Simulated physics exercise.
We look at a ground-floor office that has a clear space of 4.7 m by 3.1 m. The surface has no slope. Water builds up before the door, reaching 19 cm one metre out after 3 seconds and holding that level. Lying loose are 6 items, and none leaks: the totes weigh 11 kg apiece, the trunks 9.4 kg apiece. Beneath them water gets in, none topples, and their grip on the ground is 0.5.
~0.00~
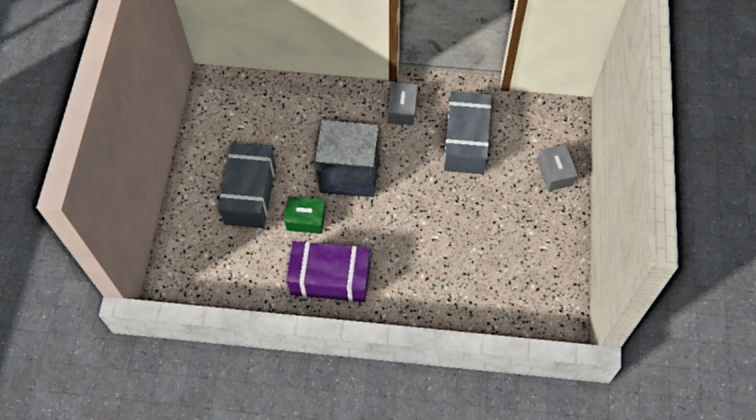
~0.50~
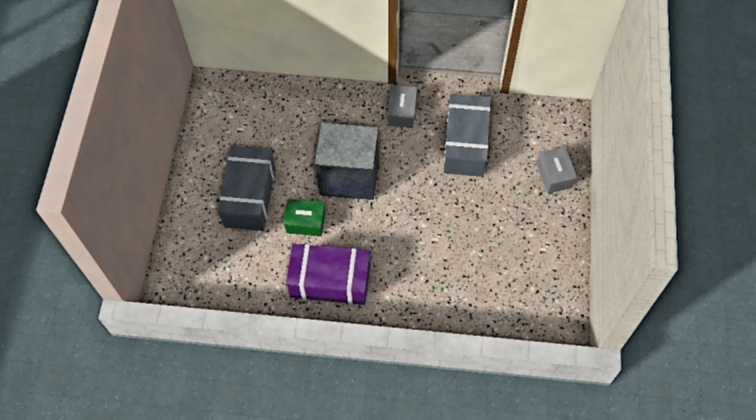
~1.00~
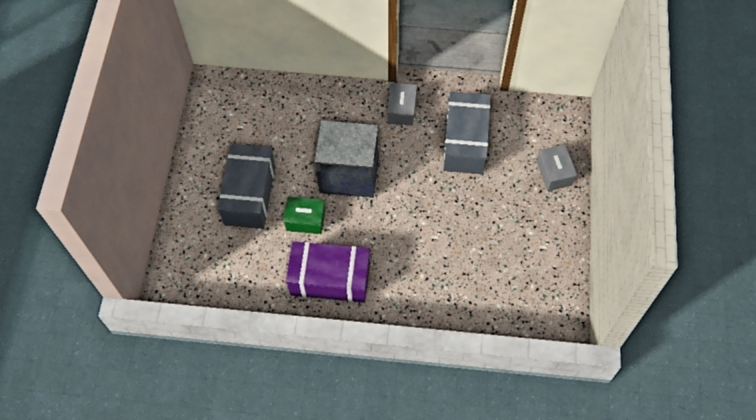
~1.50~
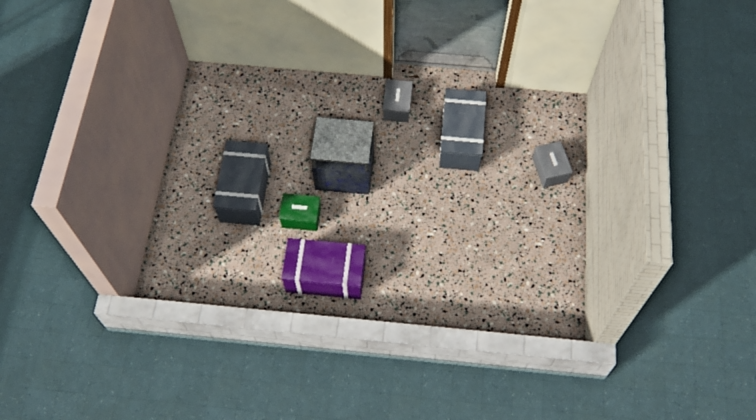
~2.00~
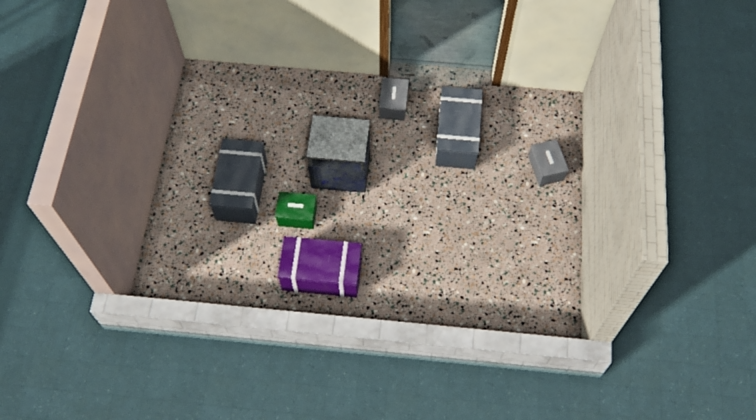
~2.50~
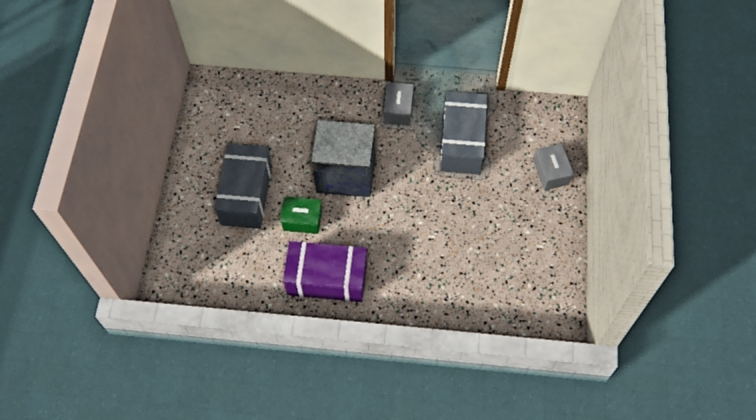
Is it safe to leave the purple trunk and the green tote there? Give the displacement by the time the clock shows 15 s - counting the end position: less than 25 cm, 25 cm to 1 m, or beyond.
For the purple trunk I'd expect a long journey, and for the green tote next to no motion.
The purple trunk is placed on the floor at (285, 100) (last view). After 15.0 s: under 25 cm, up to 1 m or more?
Looks like it is pushed slightly.
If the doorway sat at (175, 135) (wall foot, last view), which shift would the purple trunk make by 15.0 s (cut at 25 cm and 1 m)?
I'd expect the purple trunk to get swept far off.
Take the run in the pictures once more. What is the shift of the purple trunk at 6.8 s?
Close to 60 cm.
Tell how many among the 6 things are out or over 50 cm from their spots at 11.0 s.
It comes to 2.
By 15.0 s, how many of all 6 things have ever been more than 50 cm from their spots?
4 in all.
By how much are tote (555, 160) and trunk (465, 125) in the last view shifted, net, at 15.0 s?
They sit 60 cm and 120 cm away, in the order given.
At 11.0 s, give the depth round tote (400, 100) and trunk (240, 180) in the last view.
First roughly 6 cm, second roughly 4 cm.
After 3.5 s the purple trunk is near (325, 265), 0.0 m from its start, aground; the green tote is near (301, 211), 0.0 m from its start, aground; 0 afloat.
After 6.8 s the purple trunk is near (262, 274), 0.6 m from its start, aground; the green tote is near (301, 211), 0.0 m from its start, aground; 1 afloat.
After 11.0 s the purple trunk is near (200, 133), 2.1 m from its start, afloat; the green tote is near (301, 211), 0.0 m from its start, aground; 3 afloat.
After 15.0 s the purple trunk is near (363, 99), 1.9 m from its start, afloat; the green tote is near (301, 211), 0.0 m from its start, aground; 4 afloat.
